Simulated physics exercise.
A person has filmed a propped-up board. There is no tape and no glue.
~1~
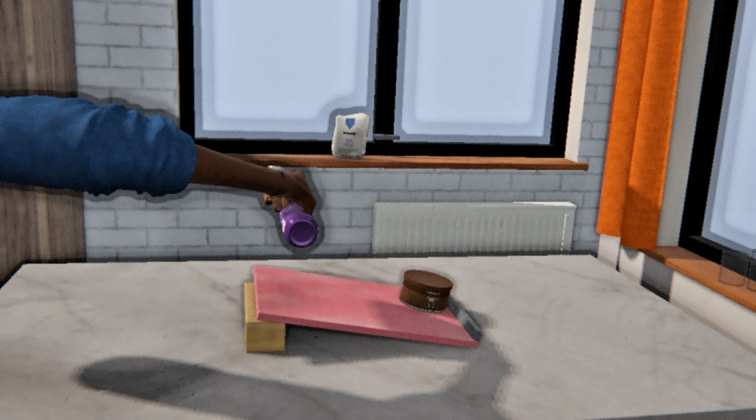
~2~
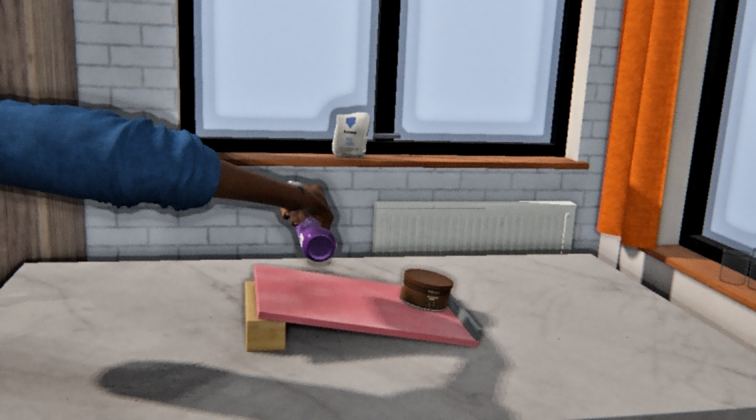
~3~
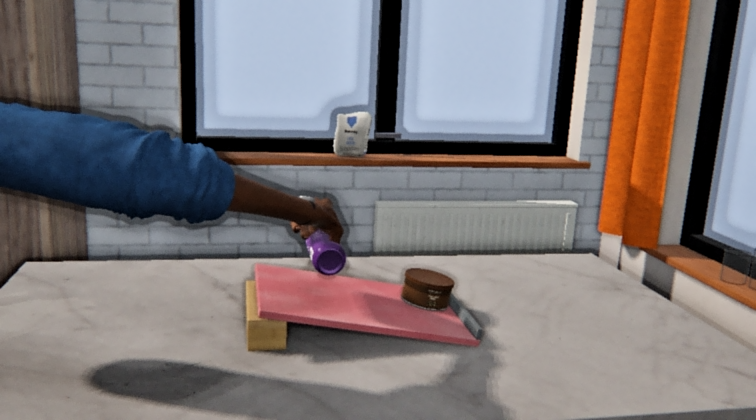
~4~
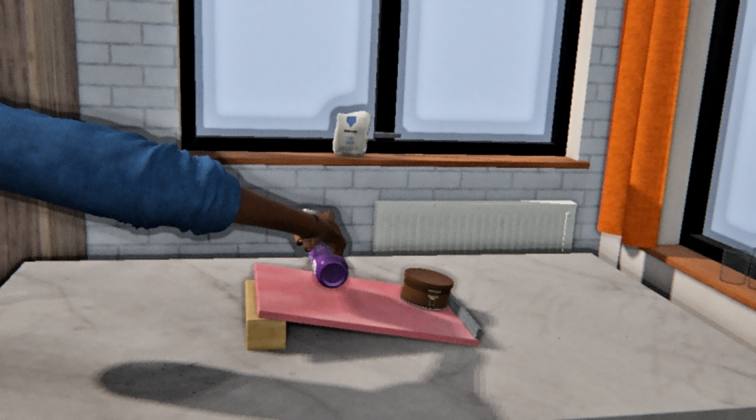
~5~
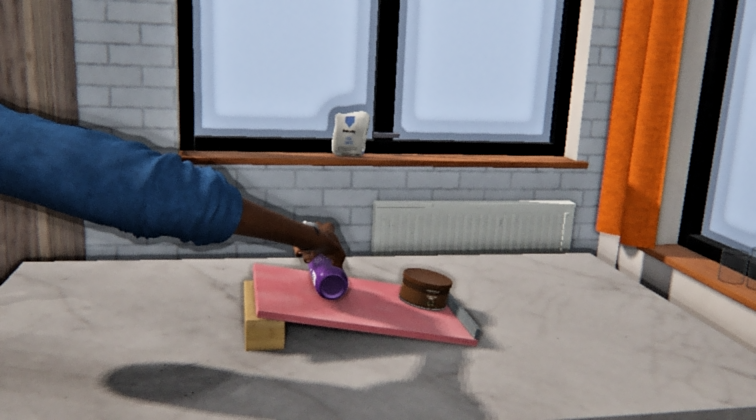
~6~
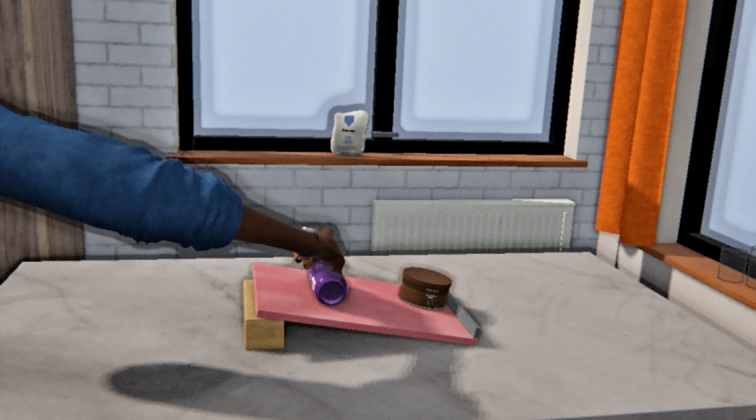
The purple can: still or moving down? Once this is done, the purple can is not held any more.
It heads for the low end.
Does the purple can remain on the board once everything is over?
Watch the purple can: It stays aboard.
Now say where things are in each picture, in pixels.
In the first frame, still above its spot; purple can (299, 222); brown tub (426, 291).
In the second frame, still above its spot; purple can (315, 236); brown tub (426, 290).
In the third frame, still above its spot; purple can (325, 249); brown tub (427, 289).
In the fourth frame, still above its spot; purple can (328, 262); brown tub (427, 289).
In the fifth frame, still above its spot; purple can (328, 273); brown tub (425, 289).
In the sixth frame, set down, still held; purple can (327, 278); brown tub (425, 288).
Then, 0.40 s on from there, purple can shifted about its own width near (349, 282).
Then, 0.60 s on from there, purple can shifted well along near (387, 288).
Then, 0.70 s on from there, purple can shifted well along near (397, 289).
Then, 1.90 s on from there, purple can shifted well along near (398, 289).
In the end, moved from the start, purple can; brown tub unmoved. At the end, from the last picture's camera, purple can near (398, 289). The purple can slides or rolls down.
